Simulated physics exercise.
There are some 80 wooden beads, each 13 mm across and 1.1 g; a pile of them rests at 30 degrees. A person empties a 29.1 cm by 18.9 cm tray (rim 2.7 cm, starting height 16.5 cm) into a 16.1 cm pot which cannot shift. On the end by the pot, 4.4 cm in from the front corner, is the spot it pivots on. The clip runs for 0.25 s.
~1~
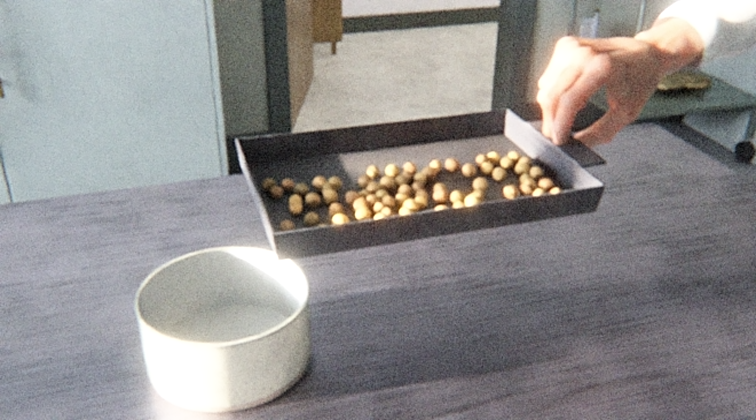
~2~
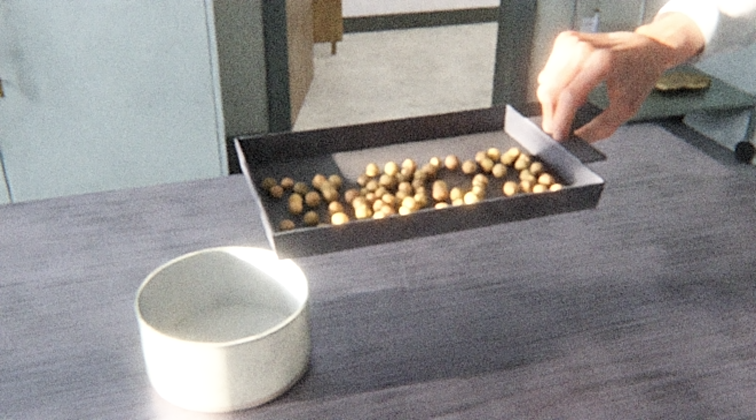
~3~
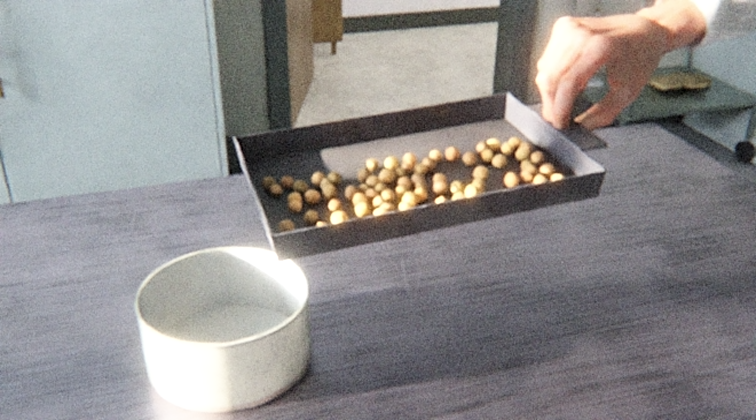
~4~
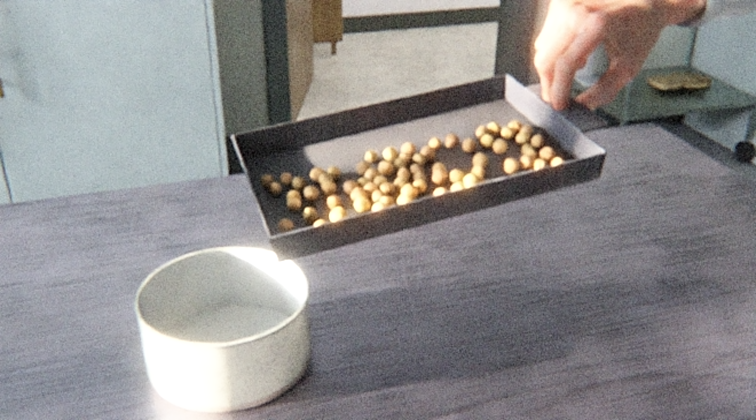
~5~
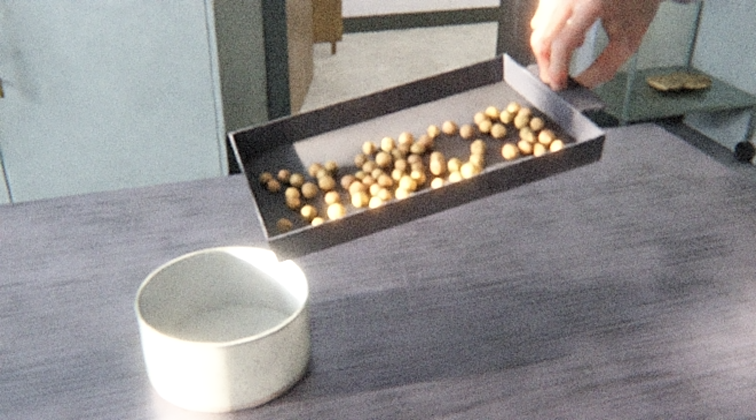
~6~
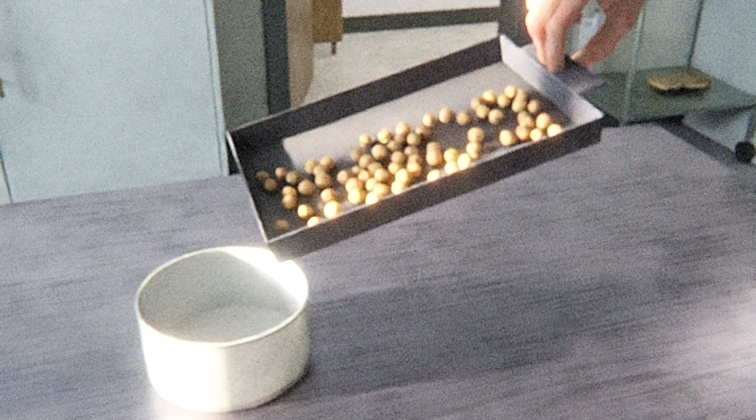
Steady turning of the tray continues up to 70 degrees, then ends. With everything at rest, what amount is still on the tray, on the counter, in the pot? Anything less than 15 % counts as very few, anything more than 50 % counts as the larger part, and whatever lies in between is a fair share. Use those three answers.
Left on the tray: The larger part. Counter: Very few. Pot: Very few.
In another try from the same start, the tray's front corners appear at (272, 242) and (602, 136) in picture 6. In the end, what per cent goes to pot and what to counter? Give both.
Pot 0 % / counter 0 %.
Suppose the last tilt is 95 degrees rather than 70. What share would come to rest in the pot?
Pot share: About 30 per cent.
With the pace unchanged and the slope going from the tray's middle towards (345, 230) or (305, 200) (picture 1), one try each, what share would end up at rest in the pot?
That would be close to 0 per cent and then close to 10 per cent.
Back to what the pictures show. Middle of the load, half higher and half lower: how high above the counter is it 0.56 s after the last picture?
I'd say near 22 cm.
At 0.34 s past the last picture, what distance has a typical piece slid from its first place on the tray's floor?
8 cm.
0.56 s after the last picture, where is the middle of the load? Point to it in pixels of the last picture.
Roughly pixel (289, 188).
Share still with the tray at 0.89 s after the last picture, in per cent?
Around 95 percent.
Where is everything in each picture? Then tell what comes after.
Tray tilt 0 degrees, front corners at (277, 231) and (600, 184); middle of the pieces at (418, 189); pot at (224, 291), in the first picture.
Tray tilt 1 degrees, front corners at (276, 232) and (600, 180); middle of the pieces at (418, 187), in the second picture.
Tray tilt 3 degrees, front corners at (275, 233) and (601, 169), lowest corner left front; middle of the pieces at (418, 180), in the third picture.
Tray tilt 7 degrees, front corners at (273, 235) and (601, 151), lowest corner left front; middle of the pieces at (417, 171), in the fourth picture.
Tray tilt 11 degrees, front corners at (271, 237) and (600, 133), lowest corner left front; middle of the pieces at (415, 161), in the fifth picture.
Tray tilt 15 degrees, front corners at (269, 239) and (598, 115), lowest corner left front; middle of the pieces at (412, 153); pot at (224, 291), in the sixth picture.
Then, 0.34 s after the last picture, tilt 42 degrees; the tray holds 100 %, the pot 0 %.
Then, 0.56 s after the last picture, tilt 60 degrees; the tray holds 100 %, the pot 0 %.
Then, 0.89 s after the last picture, tilt 70 degrees; the tray holds 95 %, the pot 0 %.
In the end, tray 95 %, counter 5 %, pot 0 %.
